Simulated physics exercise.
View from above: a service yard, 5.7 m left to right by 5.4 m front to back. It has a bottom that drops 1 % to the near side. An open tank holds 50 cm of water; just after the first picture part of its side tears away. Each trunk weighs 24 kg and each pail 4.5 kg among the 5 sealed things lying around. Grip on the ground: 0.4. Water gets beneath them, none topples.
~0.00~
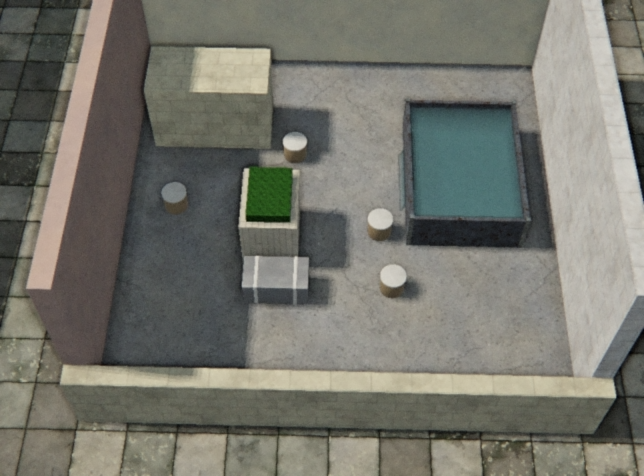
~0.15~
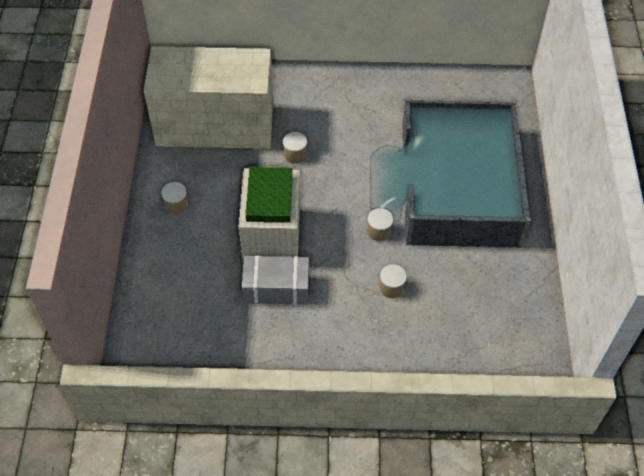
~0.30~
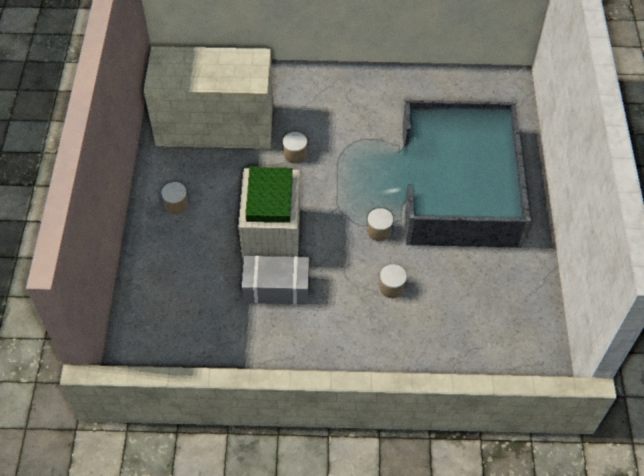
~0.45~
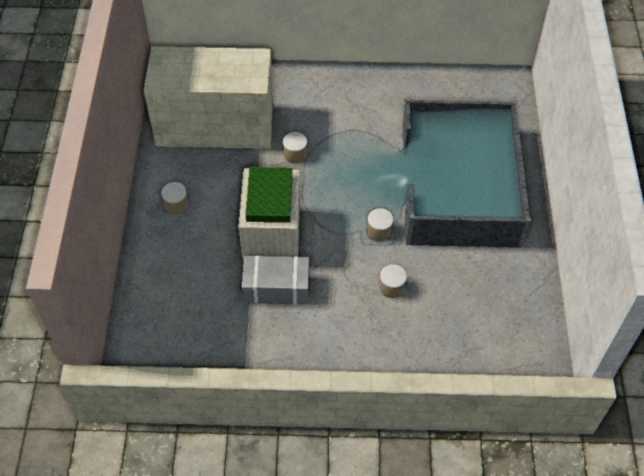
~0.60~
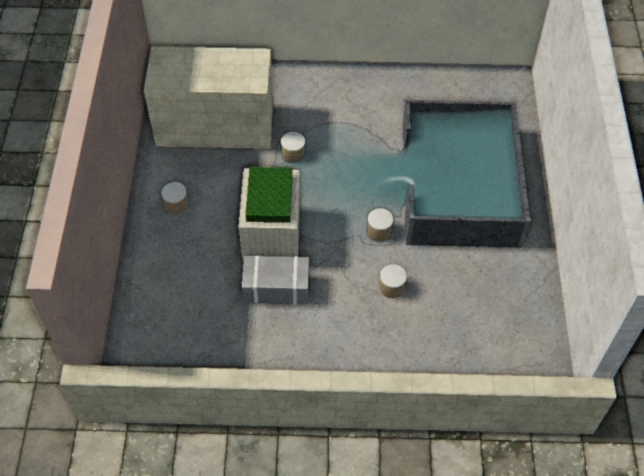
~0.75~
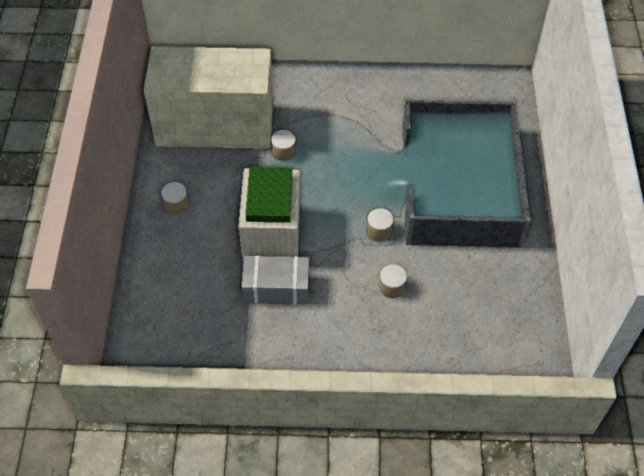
A walled service yard with a grey floor is seen from above by a camera that stays still. A pale block stands at the back left, a green-topped block and a grey, light-banded trunk near the middle, five small white- and grey-topped pails around them, and a dark-walled tank of teal water at right. The tank's left side opens, water spreads leftward across the floor, and the pail behind the green-topped block shifts slightly left.
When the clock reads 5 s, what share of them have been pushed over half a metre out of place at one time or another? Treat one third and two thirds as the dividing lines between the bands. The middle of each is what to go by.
Inside the middle range.
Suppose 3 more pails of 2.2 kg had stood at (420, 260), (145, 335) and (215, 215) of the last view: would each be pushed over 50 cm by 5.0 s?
Well, in turn they are below that, above that and above that.
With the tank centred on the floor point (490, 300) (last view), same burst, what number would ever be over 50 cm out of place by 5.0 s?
The count would be 4.
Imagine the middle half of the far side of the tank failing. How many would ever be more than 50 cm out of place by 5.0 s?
Then it comes to 1 of them.
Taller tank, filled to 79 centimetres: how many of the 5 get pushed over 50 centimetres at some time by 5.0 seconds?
The answer would then be 3.
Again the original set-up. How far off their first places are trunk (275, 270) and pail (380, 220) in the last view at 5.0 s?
Object 1: 40 cm. Object 2: 0 cm.
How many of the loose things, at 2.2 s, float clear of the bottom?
By my count, 1.
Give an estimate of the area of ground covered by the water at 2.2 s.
Somewhere about 15 m2, give or take.
After 1.1 s 0 of 5 are over 50 cm from their spots; 1 afloat.
After 2.2 s 2 of 5 are over 50 cm from their spots; 1 afloat.
After 3.5 s 2 of 5 are over 50 cm from their spots; 1 afloat.
After 5.0 s 2 of 5 are over 50 cm from their spots, and 2 have been at some point; 2 afloat.
